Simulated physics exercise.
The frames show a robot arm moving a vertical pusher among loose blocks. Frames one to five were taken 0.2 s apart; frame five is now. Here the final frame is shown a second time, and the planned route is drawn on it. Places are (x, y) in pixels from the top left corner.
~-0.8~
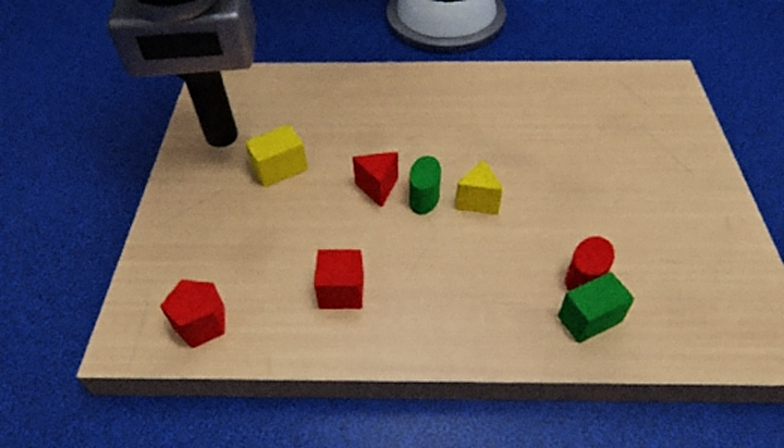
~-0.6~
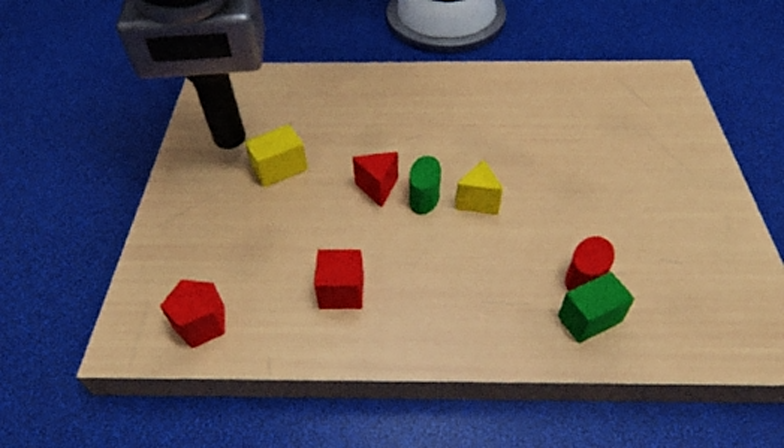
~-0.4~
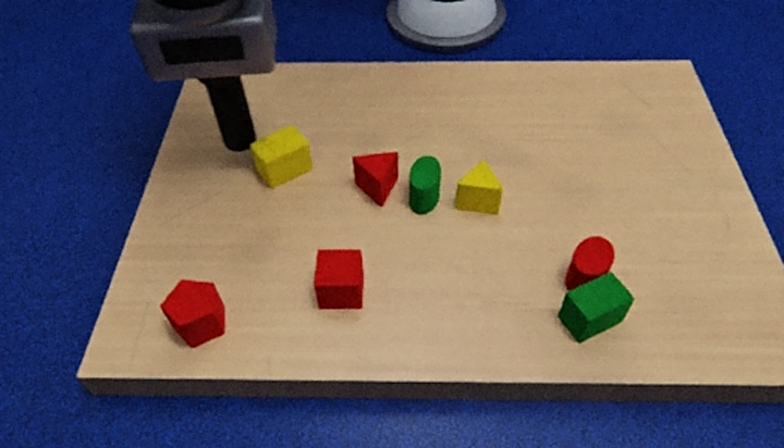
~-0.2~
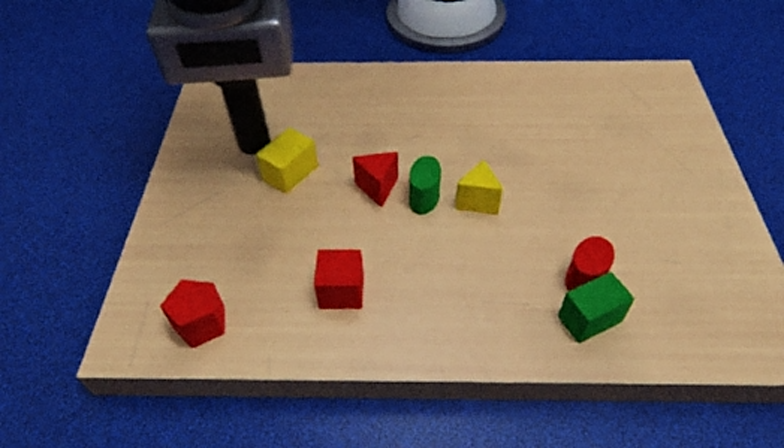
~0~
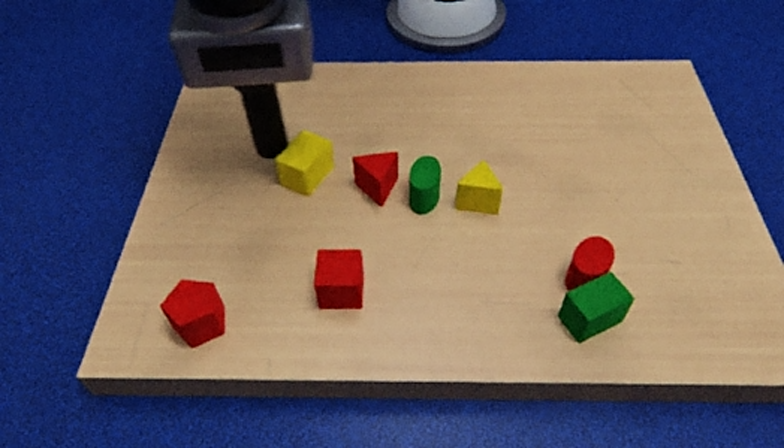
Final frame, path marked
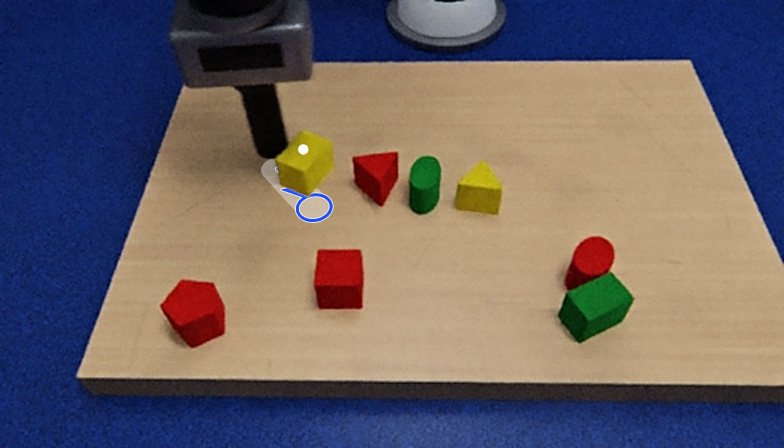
A robot arm with a dark vertical pusher moves over the upper left of a pale wooden board on a blue surface, seen from above at an angle by a still camera. Beside it sits a yellow block, with red, green and yellow blocks to the right and more red and green ones nearer. The pusher slides right, then nudges the yellow block rightward, turning it slightly.
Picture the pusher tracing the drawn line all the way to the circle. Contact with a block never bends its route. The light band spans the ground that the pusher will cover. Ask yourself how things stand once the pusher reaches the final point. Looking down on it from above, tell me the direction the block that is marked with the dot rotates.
From above, it turns counterclockwise.
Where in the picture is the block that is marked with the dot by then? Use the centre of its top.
(336, 162)
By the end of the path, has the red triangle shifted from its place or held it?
That block will keep its spot.
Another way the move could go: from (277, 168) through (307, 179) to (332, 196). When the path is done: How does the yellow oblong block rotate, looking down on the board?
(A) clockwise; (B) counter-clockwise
Choice B: Counter-clockwise.
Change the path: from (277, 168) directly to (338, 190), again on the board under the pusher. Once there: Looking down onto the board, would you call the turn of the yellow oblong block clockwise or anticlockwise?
The sense of turning is anti-clockwise.
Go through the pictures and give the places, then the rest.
Tip of the pusher at (223, 138), middles of tops, yellow oblong block at (274, 142), red triangle at (377, 163), in the first picture.
Pusher at (230, 139), nothing pushed, in the second picture.
Pusher at (241, 142), yellow oblong block at (279, 143), in the third picture.
Pusher at (255, 145), yellow oblong block at (285, 147), in the fourth picture.
Pusher at (272, 149), yellow oblong block at (303, 149), red triangle at (377, 163), in the fifth picture.
The line goes from (277, 168) to (314, 207); the dot is on the yellow oblong block.
What follows on the original path. Halfway along, pusher at (291, 168); yellow oblong block at (325, 158), turned 45° anticlockwise.
At the end, pusher at (311, 188); yellow oblong block at (336, 162), turned 65° anticlockwise; red triangle unmoved.
